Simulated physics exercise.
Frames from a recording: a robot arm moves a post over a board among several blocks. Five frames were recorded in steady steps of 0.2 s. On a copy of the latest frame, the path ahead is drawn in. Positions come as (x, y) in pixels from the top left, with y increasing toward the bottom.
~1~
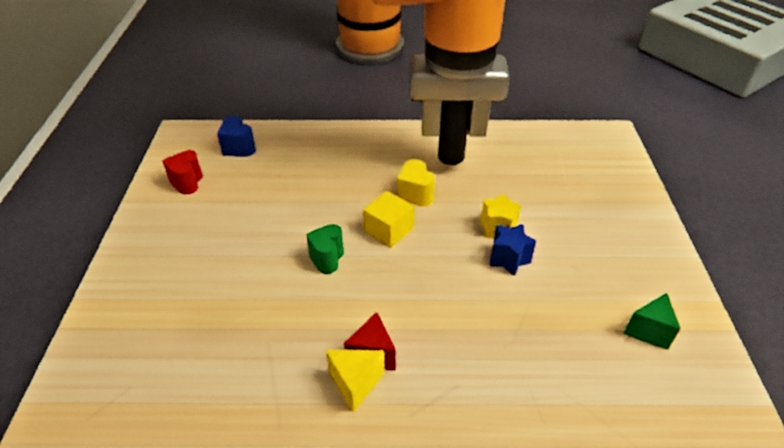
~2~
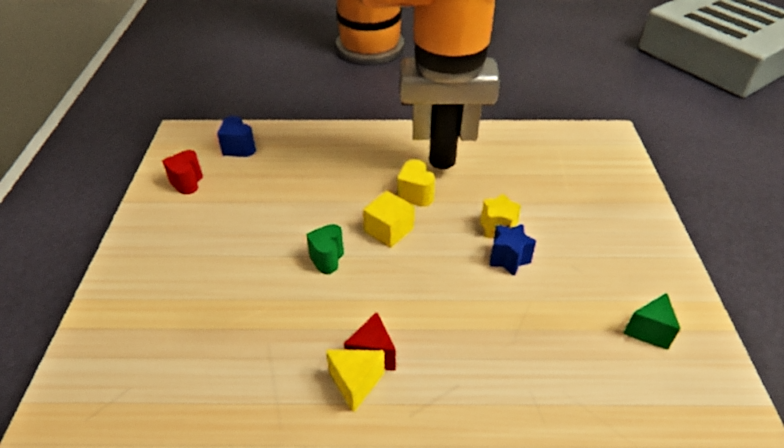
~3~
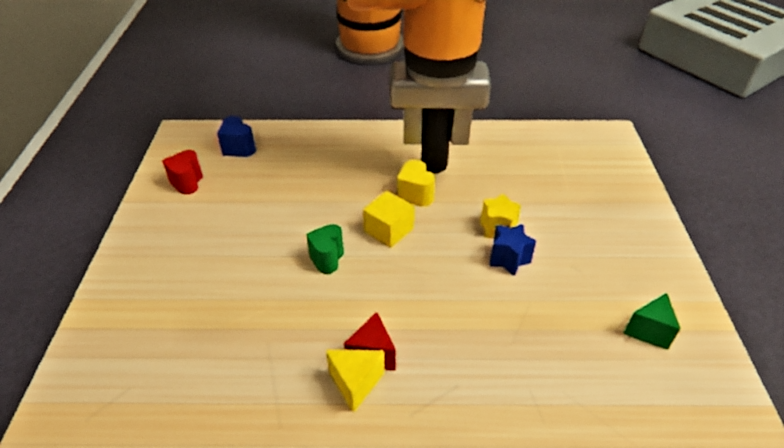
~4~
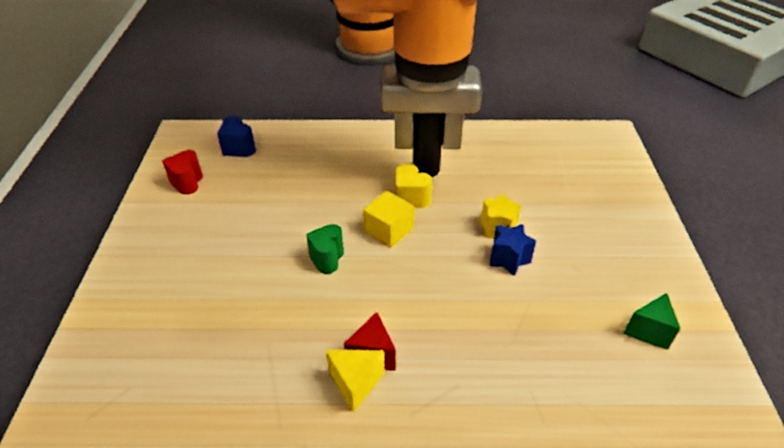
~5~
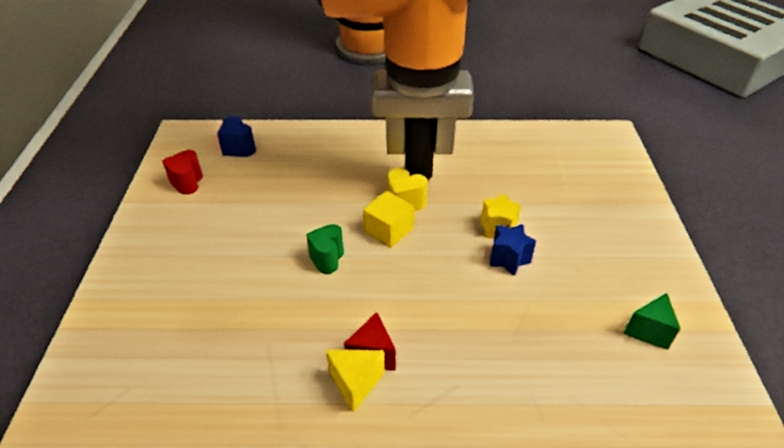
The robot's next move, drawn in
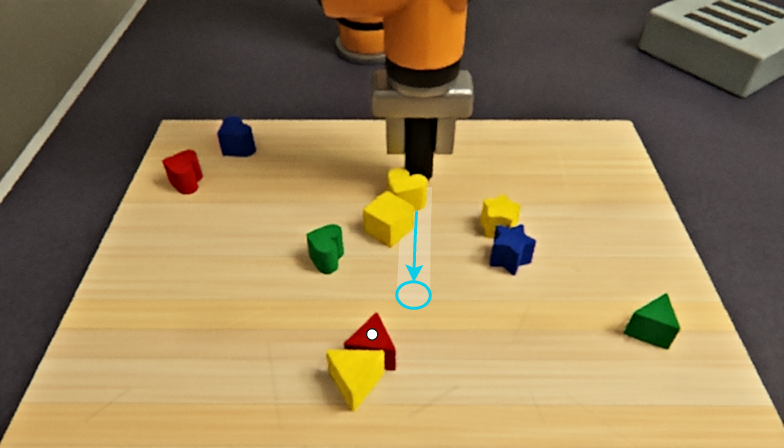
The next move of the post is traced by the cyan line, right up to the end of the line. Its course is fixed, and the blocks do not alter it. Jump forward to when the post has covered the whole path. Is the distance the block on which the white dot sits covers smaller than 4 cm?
Yes, that is what happens.
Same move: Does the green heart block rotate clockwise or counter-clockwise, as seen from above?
Prediction: Counterclockwise.
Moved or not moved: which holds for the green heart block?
Moved.
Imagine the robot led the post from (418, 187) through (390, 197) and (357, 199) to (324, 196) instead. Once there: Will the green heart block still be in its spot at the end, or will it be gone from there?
Same place.
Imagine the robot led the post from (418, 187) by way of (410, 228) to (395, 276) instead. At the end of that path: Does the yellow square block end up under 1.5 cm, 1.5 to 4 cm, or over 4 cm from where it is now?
My answer is that it shifts over 4 cm.
Path on the board, in a line from (418, 187) to (414, 295); the dot is on the red triangular block.
What follows on the original path. One third of the way, post at (417, 208); yellow square block at (369, 224), turned 15° anticlockwise; yellow heart block at (390, 204), turned 40° clockwise.
Two thirds of the way, post at (415, 243); green heart block at (312, 240), turned 20° anticlockwise; yellow square block at (351, 235), turned 20° clockwise; yellow heart block at (386, 225), turned 75° clockwise.
At the end, post at (414, 283); green heart block at (312, 240), turned 20° anticlockwise; red triangular block in place; yellow square block at (351, 235), turned 20° clockwise; yellow heart block at (386, 225), turned 80° clockwise.
